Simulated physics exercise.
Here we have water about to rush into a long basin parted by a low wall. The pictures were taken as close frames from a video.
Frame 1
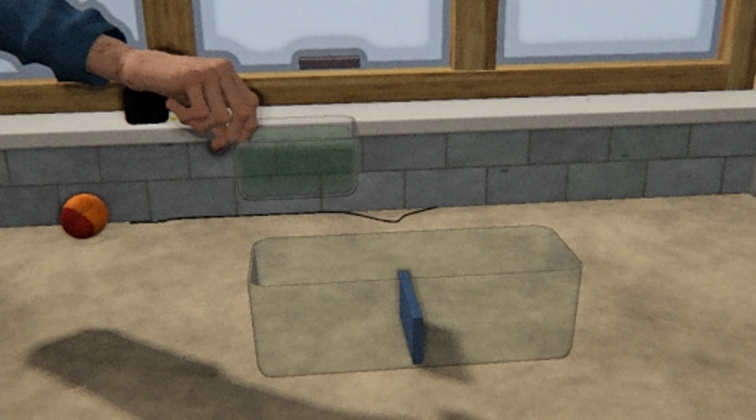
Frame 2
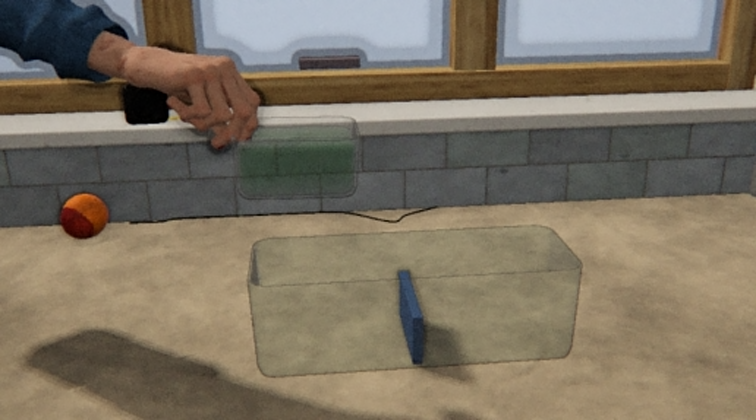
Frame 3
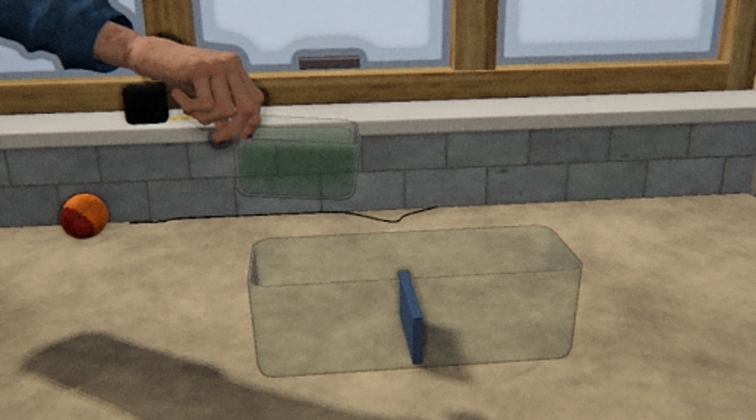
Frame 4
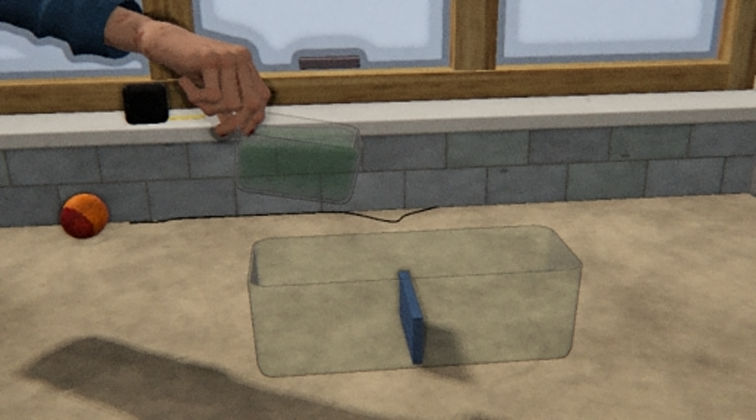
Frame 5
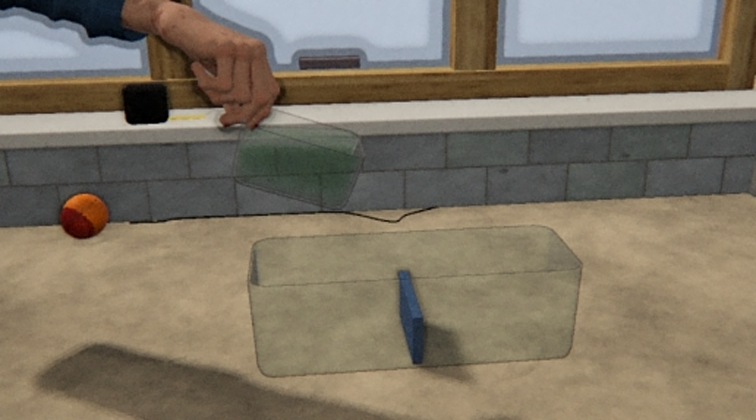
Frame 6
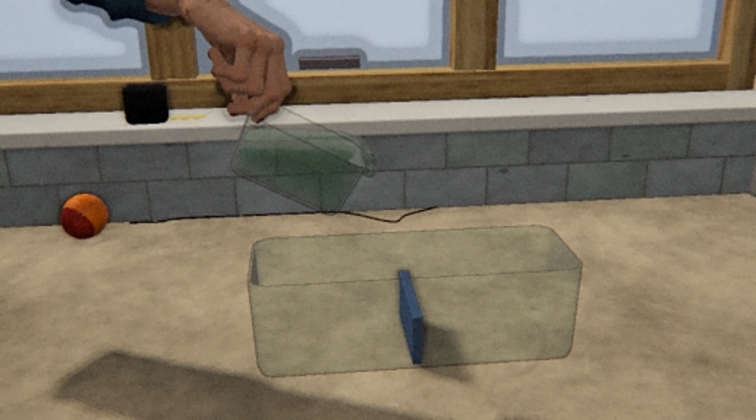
A hand held a clear container of green liquid above a long see-through basin with a low blue wall inside, then gradually tilted it to the right until the liquid reached its lowered edge.
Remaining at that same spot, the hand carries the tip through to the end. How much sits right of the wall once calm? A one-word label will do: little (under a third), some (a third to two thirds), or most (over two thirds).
Some.
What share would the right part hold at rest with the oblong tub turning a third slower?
About 60 in a hundred.
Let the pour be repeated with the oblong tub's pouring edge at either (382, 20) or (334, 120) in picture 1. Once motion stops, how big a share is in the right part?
First try: Near 75 percent; second try: Near 20 percent.
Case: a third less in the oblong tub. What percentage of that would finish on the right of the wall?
I'd put it at some 20 %.
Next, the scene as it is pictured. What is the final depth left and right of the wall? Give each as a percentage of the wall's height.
On the left it sits near 20, while on the right it sits near 30.
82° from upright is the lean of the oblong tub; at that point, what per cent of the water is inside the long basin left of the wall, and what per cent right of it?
Left part: Around 5 %. Right part: Around 35 %.
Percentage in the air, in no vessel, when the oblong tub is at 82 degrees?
Share in flight: Approx. 35 %.
A moment on, the oblong tub is tipped on its side and 23 per cent is still to pour, 6 is left of the wall and 34 right of it.
Next, the oblong tub is tipped on its side and 5 per cent is still to pour, 33 is left of the wall and 53 right of it.
Then the oblong tub is tipped on its side and 0 per cent is still to pour, 40 is left of the wall and 54 right of it.
Later the oblong tub is tipped on its side and 0 per cent is still to pour, 42 is left of the wall and 54 right of it.
At rest 42 per cent lies left of the wall, 54 right of it and 4 outside.
